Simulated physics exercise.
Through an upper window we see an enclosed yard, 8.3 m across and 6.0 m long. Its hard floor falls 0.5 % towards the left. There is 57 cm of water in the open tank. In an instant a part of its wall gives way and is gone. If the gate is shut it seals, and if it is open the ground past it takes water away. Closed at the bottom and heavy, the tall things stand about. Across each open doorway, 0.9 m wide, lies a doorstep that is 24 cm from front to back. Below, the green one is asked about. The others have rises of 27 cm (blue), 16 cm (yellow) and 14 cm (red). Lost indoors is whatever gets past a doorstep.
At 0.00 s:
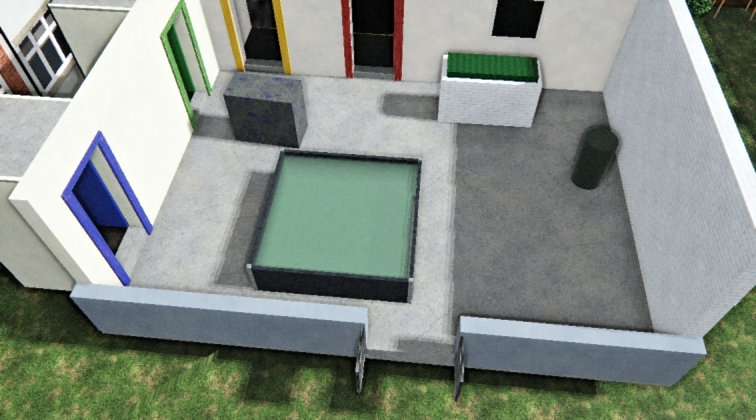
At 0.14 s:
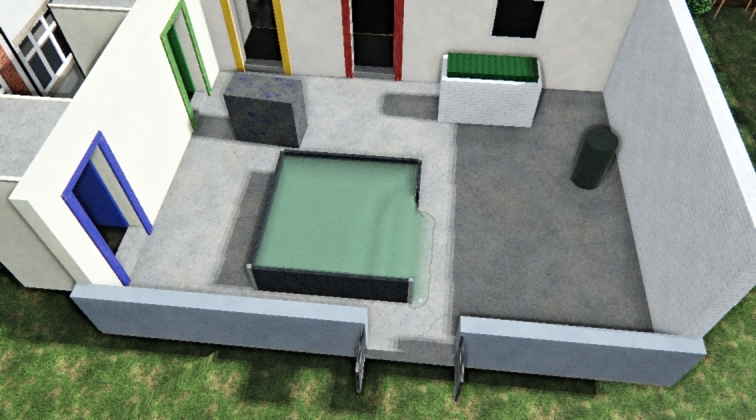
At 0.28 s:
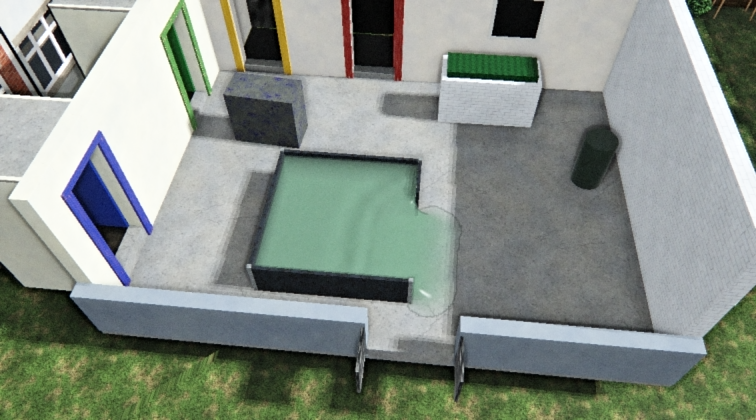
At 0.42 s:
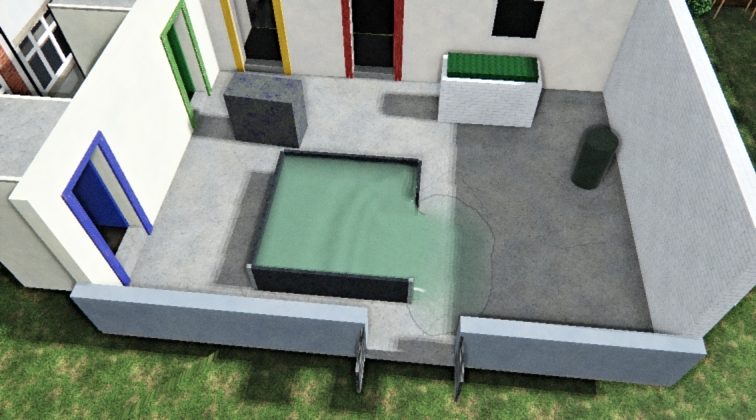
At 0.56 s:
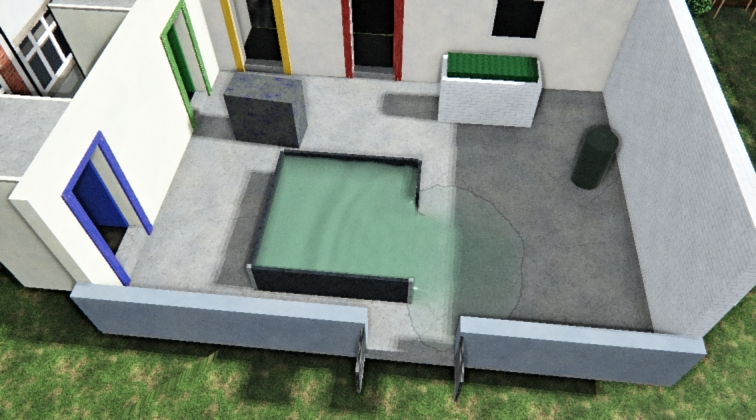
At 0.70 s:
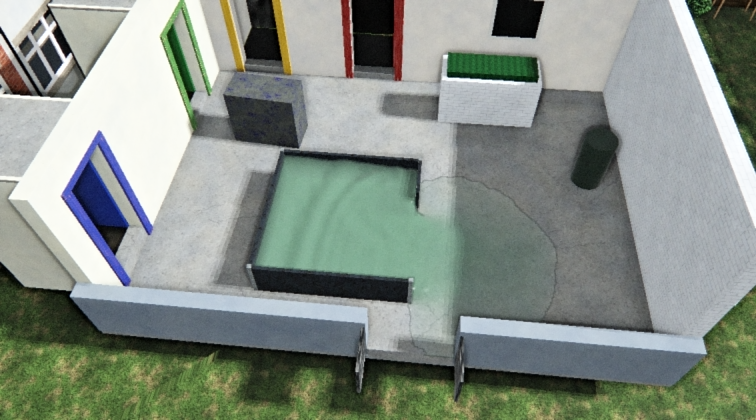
An enclosed yard with a pale and dark grey hard floor, bordered by grass, is seen from a high, fixed viewpoint. A dark-walled tank of green water stands near the middle, with blue, green, yellow and red doorways beyond, a speckled block, a white green-topped box and a dark cylinder. Part of the tank's right wall vanishes, and water pours out, spreading rightward in a thin, widening, rounded sheet.
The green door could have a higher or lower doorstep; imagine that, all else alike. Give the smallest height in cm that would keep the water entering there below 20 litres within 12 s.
Roughly 7.5 cm.
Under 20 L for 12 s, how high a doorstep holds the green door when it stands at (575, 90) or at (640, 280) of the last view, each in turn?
About 14.5 cm, then about 25 cm.
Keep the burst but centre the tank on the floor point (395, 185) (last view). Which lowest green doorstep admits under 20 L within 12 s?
Near 6.5 cm.
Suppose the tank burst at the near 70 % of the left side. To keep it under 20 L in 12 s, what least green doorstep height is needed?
About 12.0 cm.
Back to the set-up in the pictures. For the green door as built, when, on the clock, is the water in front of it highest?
12.0 s.
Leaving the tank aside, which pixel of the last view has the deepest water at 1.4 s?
(418, 286).
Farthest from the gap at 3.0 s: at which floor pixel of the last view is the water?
Near pixel (605, 105).
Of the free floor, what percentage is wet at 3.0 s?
Around 30 per cent of the floor.
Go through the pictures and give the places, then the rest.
The first frame shows still water, 57 cm deep, in the open tank at (341, 213); the green door at (189, 71) is dry.
In the second frame, water pours out at (412, 250) and has run 0.3 m, to (427, 259); about 11 cm deep outside, 57 cm at the back.
In the third frame, the gap is at (411, 251), the front 0.7 m out at (457, 229); the back of the open tank holds 57 cm.
In the fourth frame, the front is at (488, 249), 1.3 m from the gap at (411, 251); 2.7 m2 of floor is wet, 57 cm left at the back.
In the fifth frame, the gap is at (411, 251), the front 1.8 m out at (518, 257); the back of the open tank holds 57 cm.
In the sixth frame, water pours out at (411, 251) and has run 2.3 m, to (551, 262); about 5 cm deep outside, 57 cm at the back; the green door at (189, 71), 5.6 m from the gap, is still 5.1 m from the nearest water.
After 1.4 s water covers 25 % of the floor, deepest (30 cm) near (418, 286); it has not reached the green door.
After 3.0 s water covers 30 % of the floor, deepest (38 cm) near (660, 360); it has not reached the green door.
After 12.0 s water covers 95 % of the floor, deepest (13 cm) near (220, 71); 11 cm at the green door, 0 litres in over its 13 cm doorstep.
At the green door as built, the water arrived by 7.9 s and peaked near 11 cm at 12.0 s.
With a doorstep of 6.5 cm, 28 litres would have come in within the 12 s; with 9 cm, 8 litres. So under 20 litres takes about 7.5 cm.
